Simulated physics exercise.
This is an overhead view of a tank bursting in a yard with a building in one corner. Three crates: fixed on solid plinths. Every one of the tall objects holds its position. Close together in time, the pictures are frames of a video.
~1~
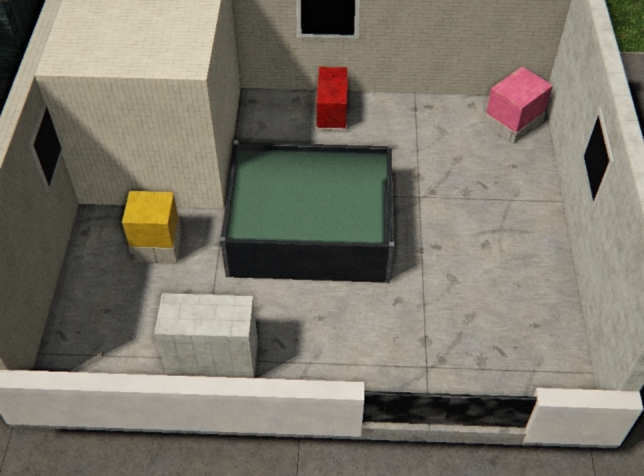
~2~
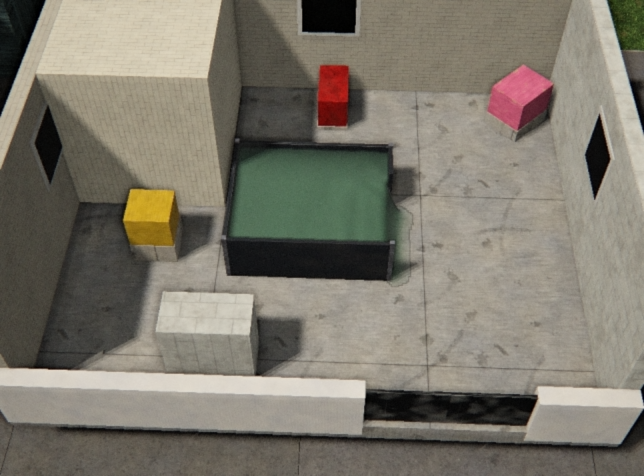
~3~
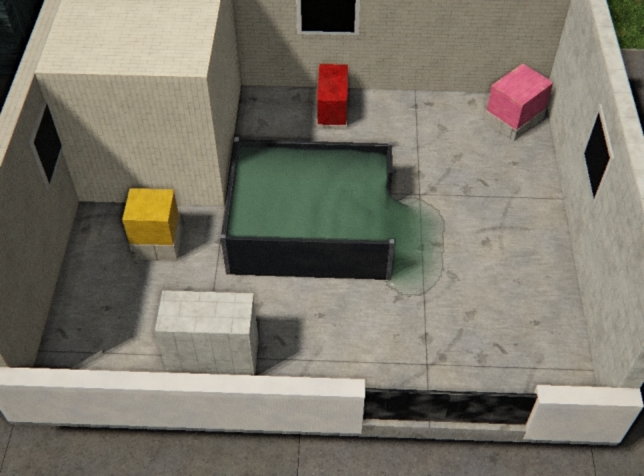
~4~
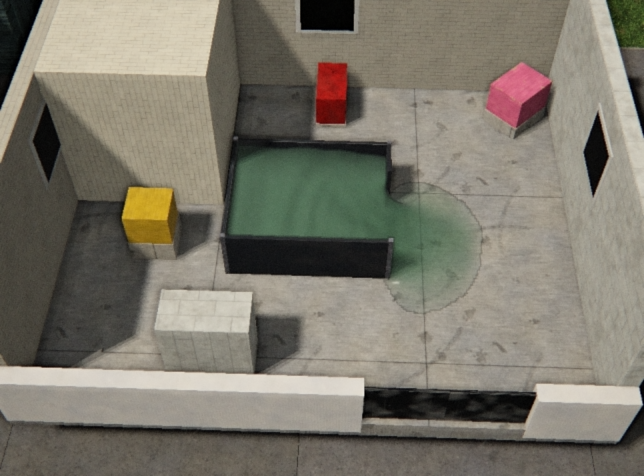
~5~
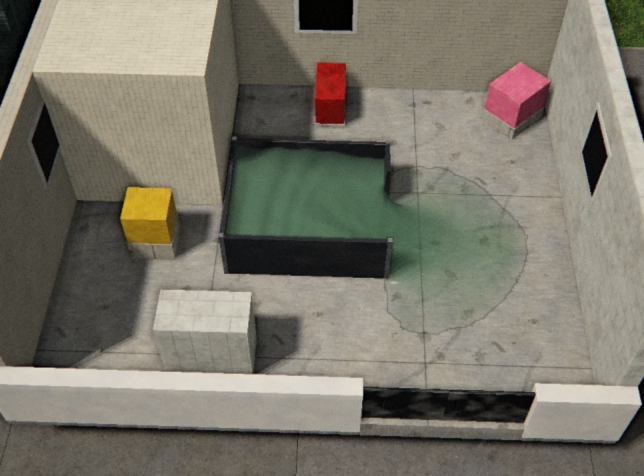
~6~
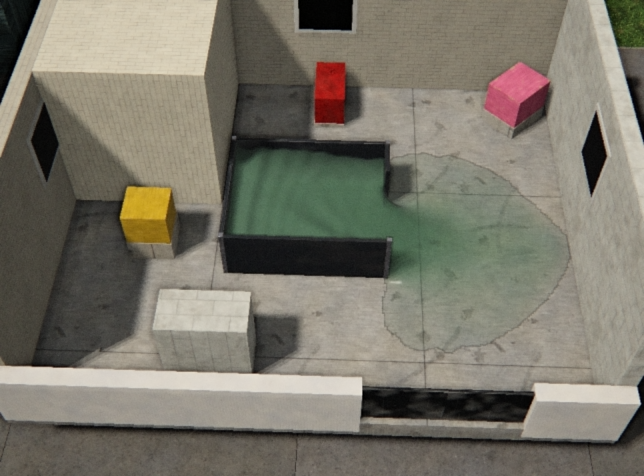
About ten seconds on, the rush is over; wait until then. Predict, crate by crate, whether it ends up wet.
As I see it, the pink crate picks up moisture; the yellow crate remains moisture-free; the red crate picks up moisture.
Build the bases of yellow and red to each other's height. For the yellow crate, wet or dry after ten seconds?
The yellow crate is wetted.
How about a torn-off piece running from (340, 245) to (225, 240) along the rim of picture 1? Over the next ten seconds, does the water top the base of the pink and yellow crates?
The pink one is untouched; the yellow one is untouched.
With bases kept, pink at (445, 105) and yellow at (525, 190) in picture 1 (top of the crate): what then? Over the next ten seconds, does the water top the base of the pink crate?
Note: Pink stays out of reach.
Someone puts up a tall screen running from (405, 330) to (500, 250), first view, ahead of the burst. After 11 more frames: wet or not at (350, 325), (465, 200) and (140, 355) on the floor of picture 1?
One by one: Soaked, soaked, spared.
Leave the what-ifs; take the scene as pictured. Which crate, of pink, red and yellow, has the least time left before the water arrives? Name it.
It's the one in pink.
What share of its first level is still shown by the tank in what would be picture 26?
It comes to some 32 percent.
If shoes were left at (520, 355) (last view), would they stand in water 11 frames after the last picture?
Lab note: Spot reads soaked.
A moment on, water covers 30 % of the floor; the pink crate water round its plinth, the yellow crate not reached, the red crate not reached.
Next, water covers 35 % of the floor; the pink crate water round its plinth, the yellow crate not reached, the red crate not reached.
Then, water covers 55 % of the floor; the pink crate water round its plinth, the yellow crate not reached, the red crate not reached.
Later, water covers 90 % of the floor; the pink crate water round its plinth, the yellow crate water round its plinth, the red crate water round its plinth.
In the end, water covers 100 % of the floor; the pink crate was topped, the yellow crate stayed above the water, the red crate was topped.
